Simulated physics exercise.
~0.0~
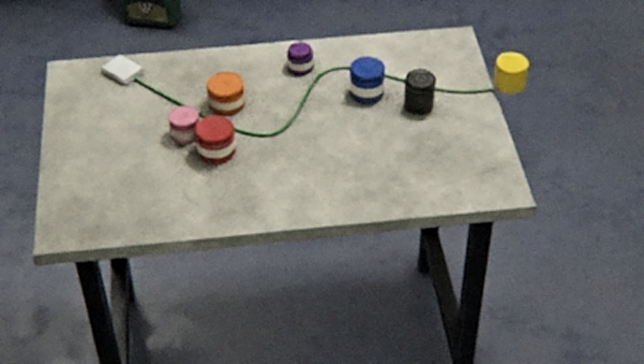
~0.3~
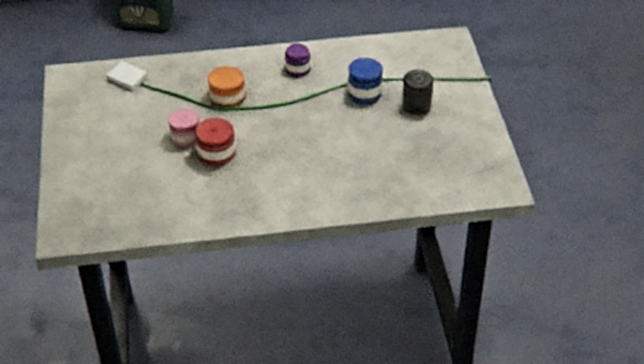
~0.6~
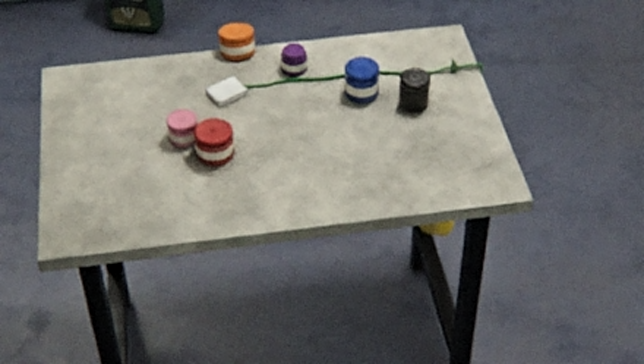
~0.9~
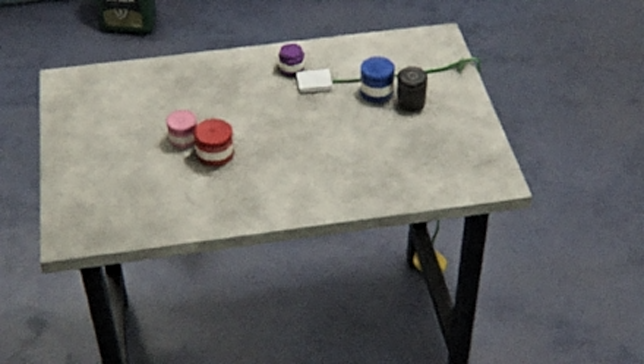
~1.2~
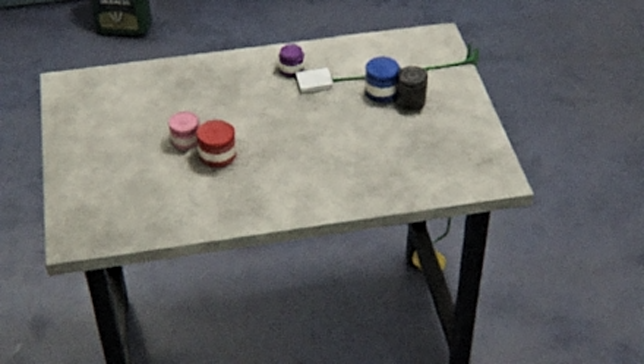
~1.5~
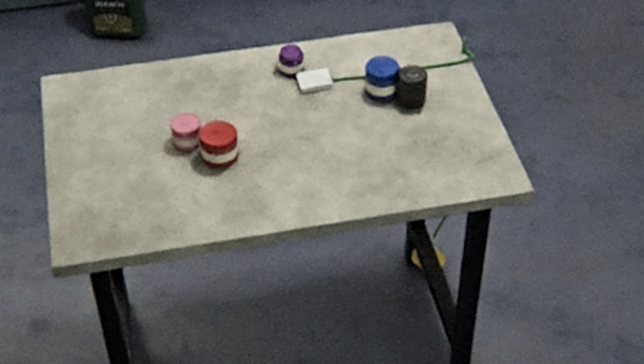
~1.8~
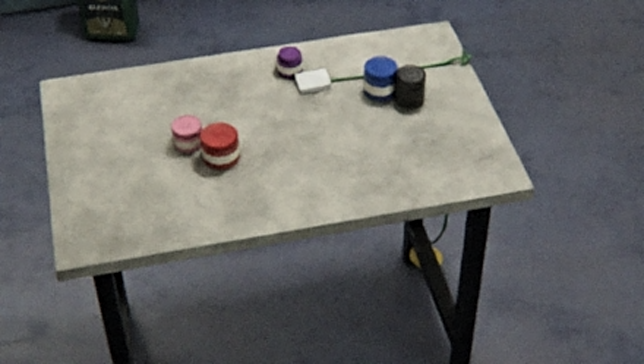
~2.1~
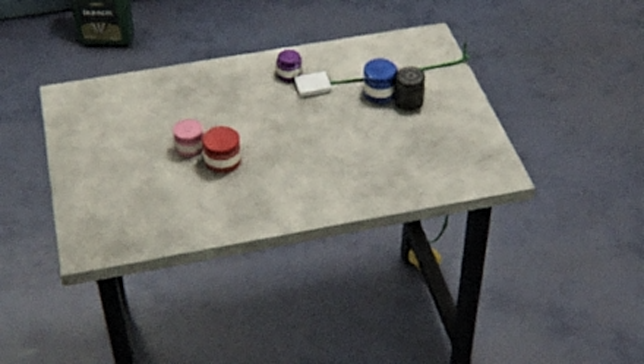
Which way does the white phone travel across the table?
The white phone slides to the right, ending up near the purple jar.
